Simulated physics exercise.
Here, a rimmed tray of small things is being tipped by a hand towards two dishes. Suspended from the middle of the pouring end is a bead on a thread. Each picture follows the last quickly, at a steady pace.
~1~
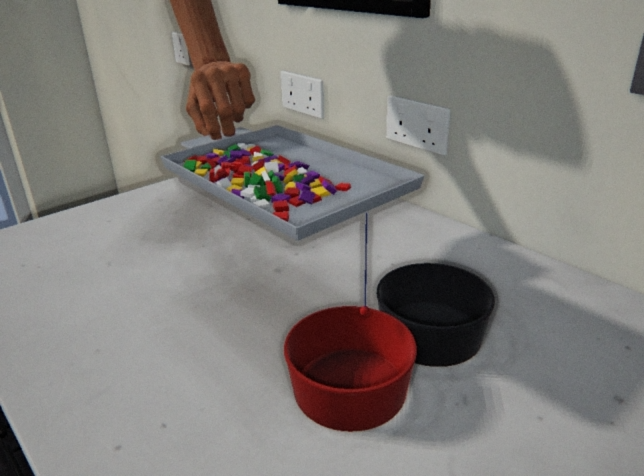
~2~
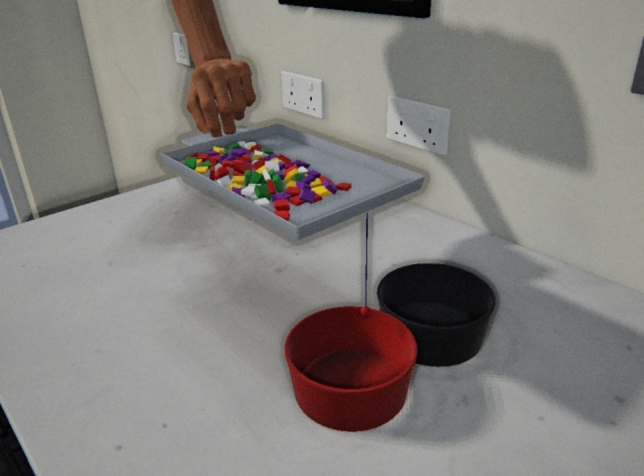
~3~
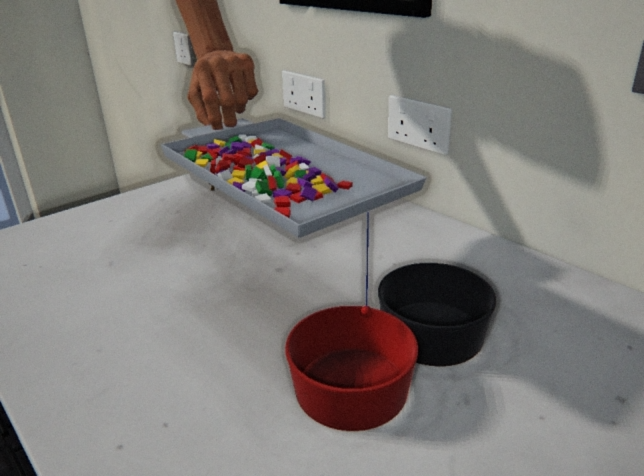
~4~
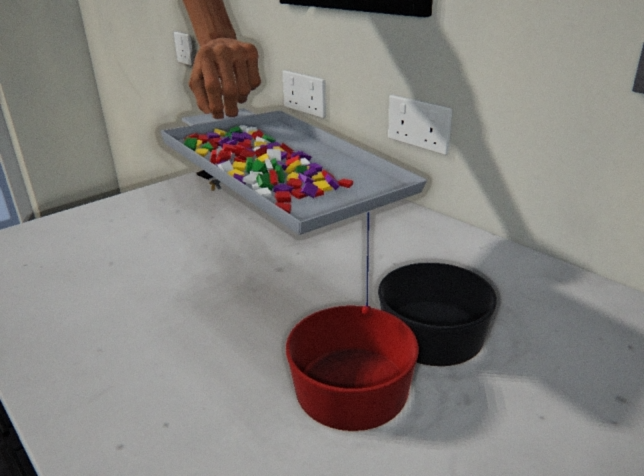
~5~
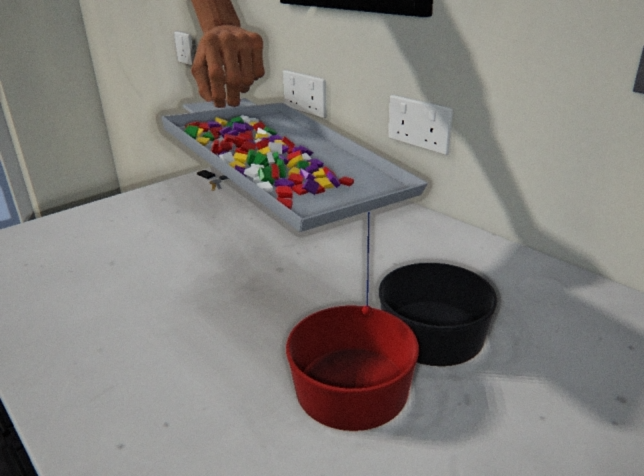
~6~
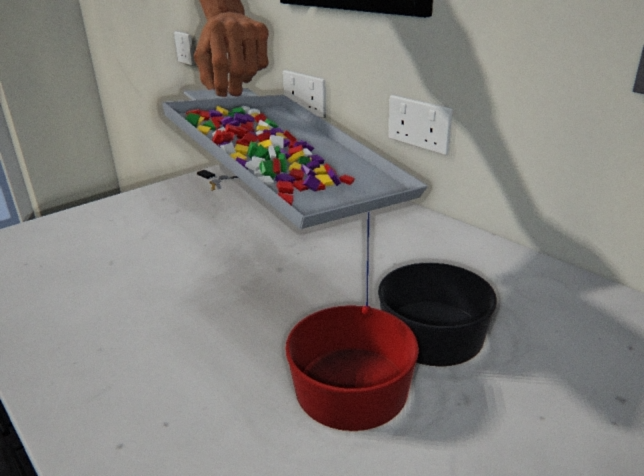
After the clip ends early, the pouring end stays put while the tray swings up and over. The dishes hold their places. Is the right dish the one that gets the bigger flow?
Yes.
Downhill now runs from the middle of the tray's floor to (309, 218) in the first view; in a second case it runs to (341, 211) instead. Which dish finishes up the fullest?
Results - the dish on the left side first, the dish on the left side second.
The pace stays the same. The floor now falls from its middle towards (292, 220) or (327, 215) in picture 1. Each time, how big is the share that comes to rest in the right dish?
Lab note: Try 1 = 0 %, try 2 = 0 %.
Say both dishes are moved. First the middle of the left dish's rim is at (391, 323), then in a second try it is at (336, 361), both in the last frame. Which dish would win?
First place: The leftmost dish. Second place: The rightmost dish.
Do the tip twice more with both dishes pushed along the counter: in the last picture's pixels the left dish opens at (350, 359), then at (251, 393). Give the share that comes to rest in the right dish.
The first try yields 100% and the second yields 10%.
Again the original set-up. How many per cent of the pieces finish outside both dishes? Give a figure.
I'd say around 0 per cent.
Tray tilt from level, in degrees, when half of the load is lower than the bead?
Reading: Some 90°.
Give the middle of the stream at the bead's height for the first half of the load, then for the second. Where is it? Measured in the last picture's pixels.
The first part at (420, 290); the rest at (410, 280).
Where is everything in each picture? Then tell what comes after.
Corners of the pouring end at (297, 226) and (420, 175), level; middle of the load at (261, 174), mosaic tiles; left dish at (397, 396); right dish at (480, 335); bead on its thread at (365, 311), in the first frame.
Corners of the pouring end at (298, 225) and (421, 176), level; middle of the load at (261, 172), in the second frame.
Corners of the pouring end at (299, 223) and (422, 177), tipped barely, lowest at the right corner; middle of the load at (262, 167), in the third frame.
Corners of the pouring end at (301, 220) and (423, 180), tipped a little, lowest at the right corner; middle of the load at (263, 160), in the fourth frame.
Corners of the pouring end at (302, 217) and (424, 182), tipped a little, lowest at the right corner; middle of the load at (264, 153), in the fifth frame.
Corners of the pouring end at (304, 215) and (424, 185), tipped a little, lowest at the right corner; middle of the load at (265, 146); left dish at (398, 396); right dish at (482, 335), in the sixth frame.
Soon after the last picture, tray tipped steeply; nearly all on the tray; a stray few in the right dish; a stray few in the air.
A little later, tray tipped right over; about half on the tray; about half in the right dish.
Later still, tray tipped past a quarter turn; a stray few in the left dish; nearly all in the right dish; a stray few outside both.
At rest, tray tipped past a quarter turn; a stray few in the left dish; nearly all in the right dish; a stray few outside both.
